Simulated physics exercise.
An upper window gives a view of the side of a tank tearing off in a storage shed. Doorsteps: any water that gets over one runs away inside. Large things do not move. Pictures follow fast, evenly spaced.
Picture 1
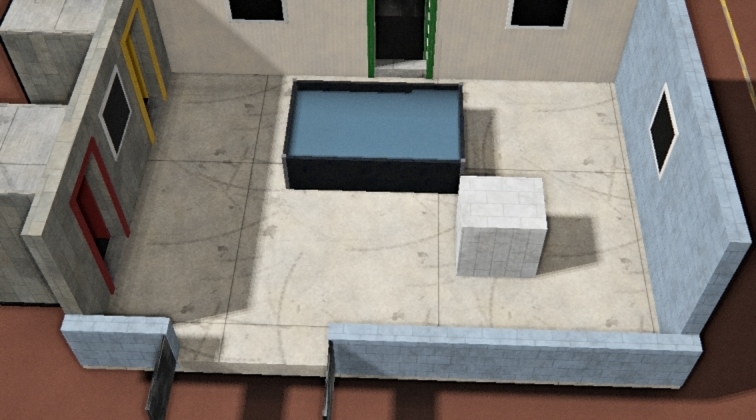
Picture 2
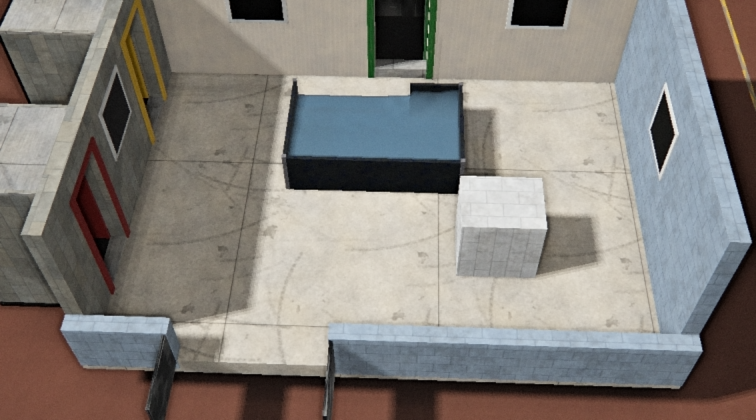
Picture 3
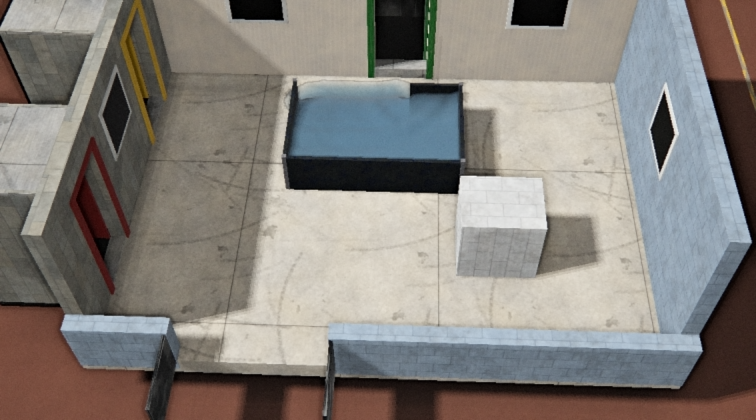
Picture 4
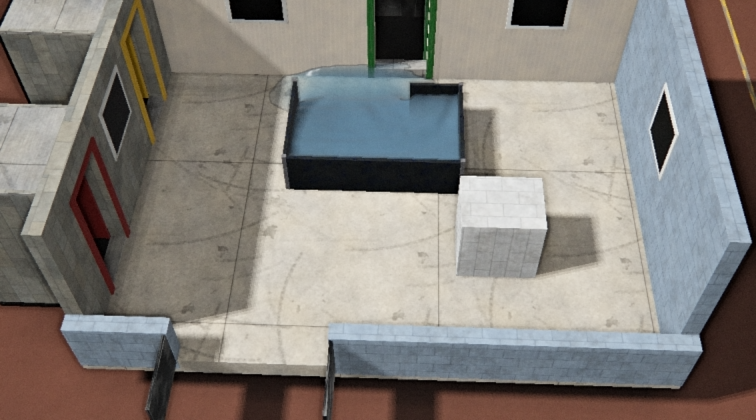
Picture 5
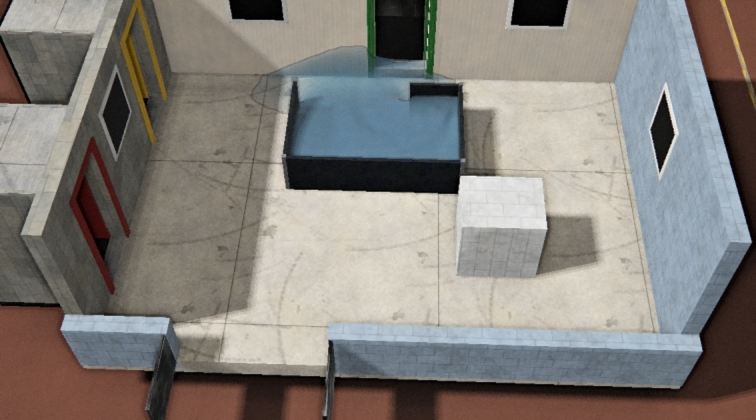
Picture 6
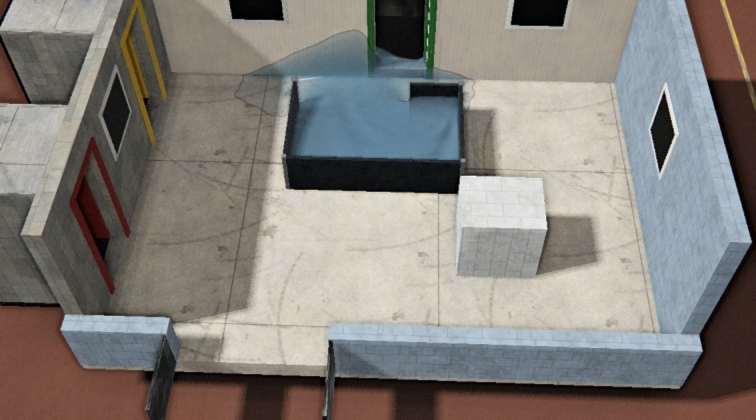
In this clip, an open tank of blue water sits still in a roofless storage shed beside a pale block, then most of its far side gives way and water pours out, spreading along the back wall and green-framed doorway.
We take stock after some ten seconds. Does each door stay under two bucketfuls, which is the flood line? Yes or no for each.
Green door - no, it floods; red door - yes, stays under; yellow door - no, it floods.
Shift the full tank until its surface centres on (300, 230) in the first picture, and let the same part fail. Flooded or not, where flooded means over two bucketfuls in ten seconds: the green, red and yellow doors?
Green door: Beneath; red door: Above; yellow door: Above.
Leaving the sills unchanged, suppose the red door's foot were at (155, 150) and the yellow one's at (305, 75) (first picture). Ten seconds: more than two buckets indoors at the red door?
My guess is that the red door tops the mark by then.
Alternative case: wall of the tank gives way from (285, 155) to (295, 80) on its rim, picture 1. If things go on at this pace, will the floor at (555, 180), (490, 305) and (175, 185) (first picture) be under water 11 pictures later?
Going through them, the first would be still bare, the next still bare and the last submerged.
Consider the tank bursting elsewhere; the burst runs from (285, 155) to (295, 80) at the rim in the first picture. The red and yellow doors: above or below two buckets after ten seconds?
Well, the red door breaks the limit and the yellow door breaks the limit.
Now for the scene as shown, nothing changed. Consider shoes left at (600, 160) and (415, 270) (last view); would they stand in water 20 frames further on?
Taking them as listed, I'd call them soaked and not wet.
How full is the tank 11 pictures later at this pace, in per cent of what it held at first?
Roughly 42 %.
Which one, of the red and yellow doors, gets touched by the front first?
Soonest: The yellow one.
A moment on, water covers 20 % of the floor; the green door far over two buckets in, the red door not reached, the yellow door not reached.
Next, water covers 30 % of the floor; the green door far over two buckets in, the red door not reached, the yellow door over two buckets in.
Then, water covers 50 % of the floor; the green door far over two buckets in, the red door wet at the sill, nothing in, the yellow door far over two buckets in.
Later, water covers 80 % of the floor; the green door far over two buckets in, the red door wet at the sill, nothing in, the yellow door far over two buckets in.
In the end, water covers 100 % of the floor; the green door far over two buckets in, the red door under two buckets in, the yellow door far over two buckets in.
